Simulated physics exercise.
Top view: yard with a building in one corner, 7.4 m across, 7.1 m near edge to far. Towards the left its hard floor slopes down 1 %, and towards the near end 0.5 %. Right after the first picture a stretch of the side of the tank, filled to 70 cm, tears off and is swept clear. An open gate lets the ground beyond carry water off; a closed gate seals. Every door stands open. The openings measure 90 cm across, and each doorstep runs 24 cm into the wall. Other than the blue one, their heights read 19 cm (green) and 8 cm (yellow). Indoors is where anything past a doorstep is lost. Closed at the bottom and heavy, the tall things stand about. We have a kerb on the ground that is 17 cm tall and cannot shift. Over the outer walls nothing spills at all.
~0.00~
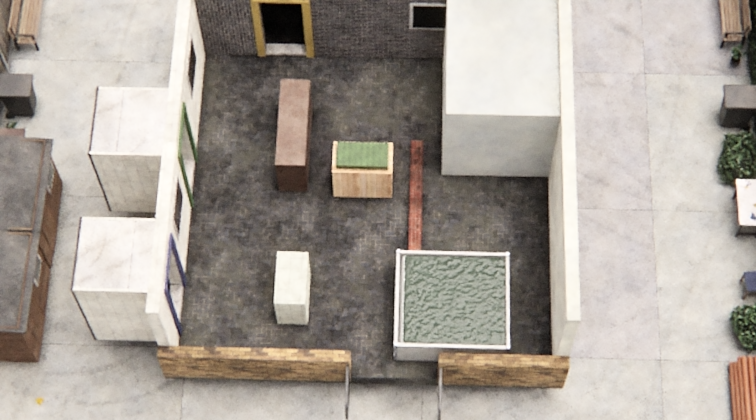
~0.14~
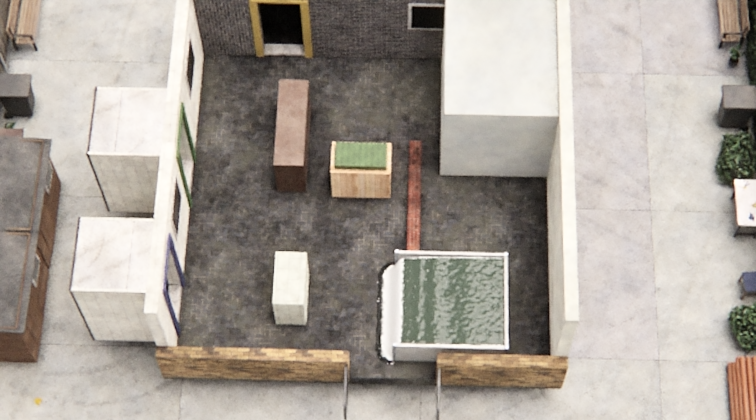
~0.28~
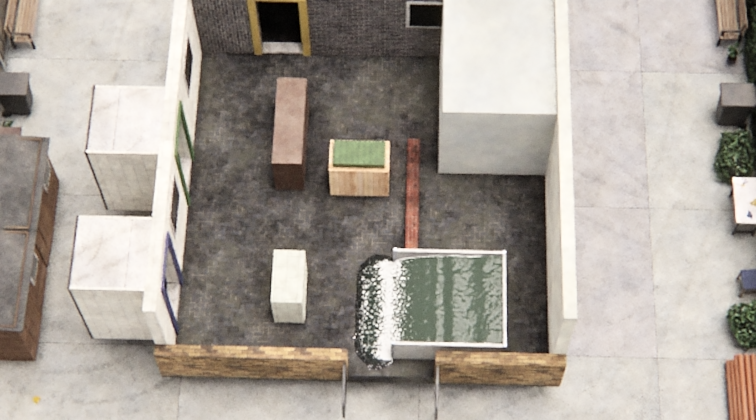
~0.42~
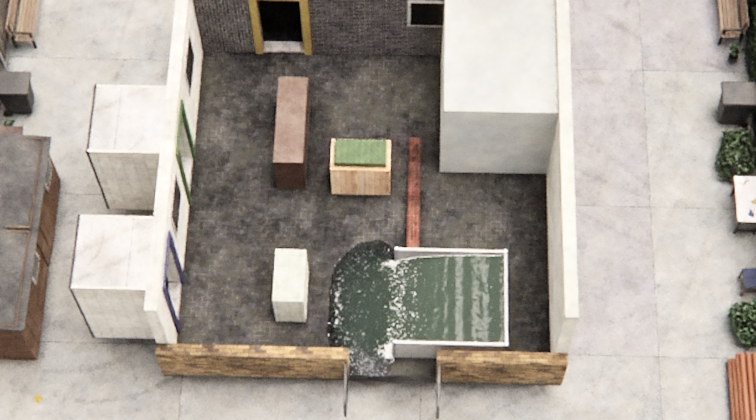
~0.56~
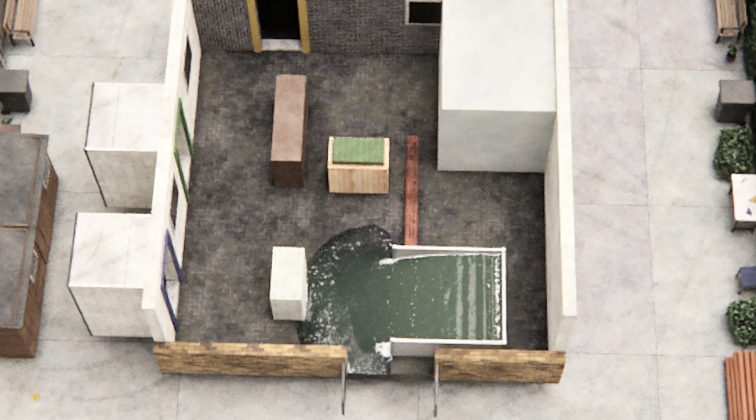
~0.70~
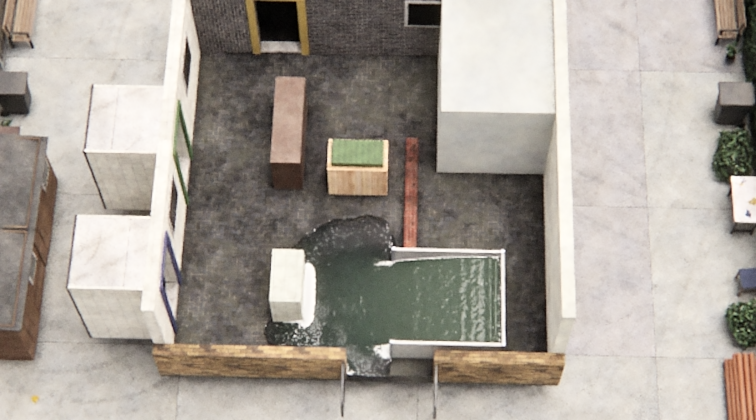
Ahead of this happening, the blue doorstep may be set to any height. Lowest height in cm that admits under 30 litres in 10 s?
Roughly 20 cm.
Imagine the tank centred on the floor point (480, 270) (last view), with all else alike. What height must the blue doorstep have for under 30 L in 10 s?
That setup calls for roughly 15 cm.
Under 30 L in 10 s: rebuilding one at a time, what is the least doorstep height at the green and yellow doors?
Roughly 15 cm at green and 9.5 cm at yellow.
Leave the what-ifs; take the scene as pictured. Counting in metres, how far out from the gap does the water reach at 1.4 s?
Roughly 4.4 m from the gap.
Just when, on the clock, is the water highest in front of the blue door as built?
At about 2.4 s.
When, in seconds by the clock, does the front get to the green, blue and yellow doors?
It gets to green at 1.8 s, to blue at 1.6 s, and to yellow at 4.0 s.
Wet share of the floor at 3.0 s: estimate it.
Roughly 50 percent of the floor.
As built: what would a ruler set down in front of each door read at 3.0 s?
Before green it's 24 cm, before blue 27 cm, before yellow 0 cm.
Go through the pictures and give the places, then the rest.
The first picture shows the tank at (452, 300) is whole and still, 70 cm deep; the blue door at (175, 288) is dry.
In the second picture, water pours out at (397, 308) and has run 0.3 m, to (380, 343); about 10 cm deep outside, 70 cm at the back.
In the third picture, the front is at (360, 349), 0.7 m from the gap at (395, 307); 1.3 m2 of floor is wet, 70 cm left at the back.
In the fourth picture, water pours out at (397, 306) and has run 1.3 m, to (333, 319); about 10 cm deep outside, 69 cm at the back.
In the fifth picture, the gap is at (395, 305), the front 1.8 m out at (302, 337); the back of the tank holds 60 cm.
In the sixth picture, water pours out at (394, 307) and has run 2.4 m, to (271, 338); about 8 cm deep outside, 59 cm at the back; the blue door at (171, 286), 4.4 m from the gap, is still 2.0 m from the nearest water.
After 1.4 s water covers 25 % of the floor, deepest (48 cm) near (312, 303); it has not reached the blue door.
After 3.0 s water covers 50 % of the floor, deepest (32 cm) near (182, 359); 27 cm at the blue door, 26 litres in over its 18 cm doorstep.
After 10.0 s water covers 85 % of the floor, deepest (12 cm) near (189, 180); 8 cm at the blue door, 48 litres in over its 18 cm doorstep.
At the blue door as built, the water arrived by 1.6 s and peaked near 28 cm at 2.4 s.
With a doorstep of 18.5 cm, 44 litres would have come in within the 10 s; with 25 cm, 10 litres. So under 30 litres takes about 20 cm.
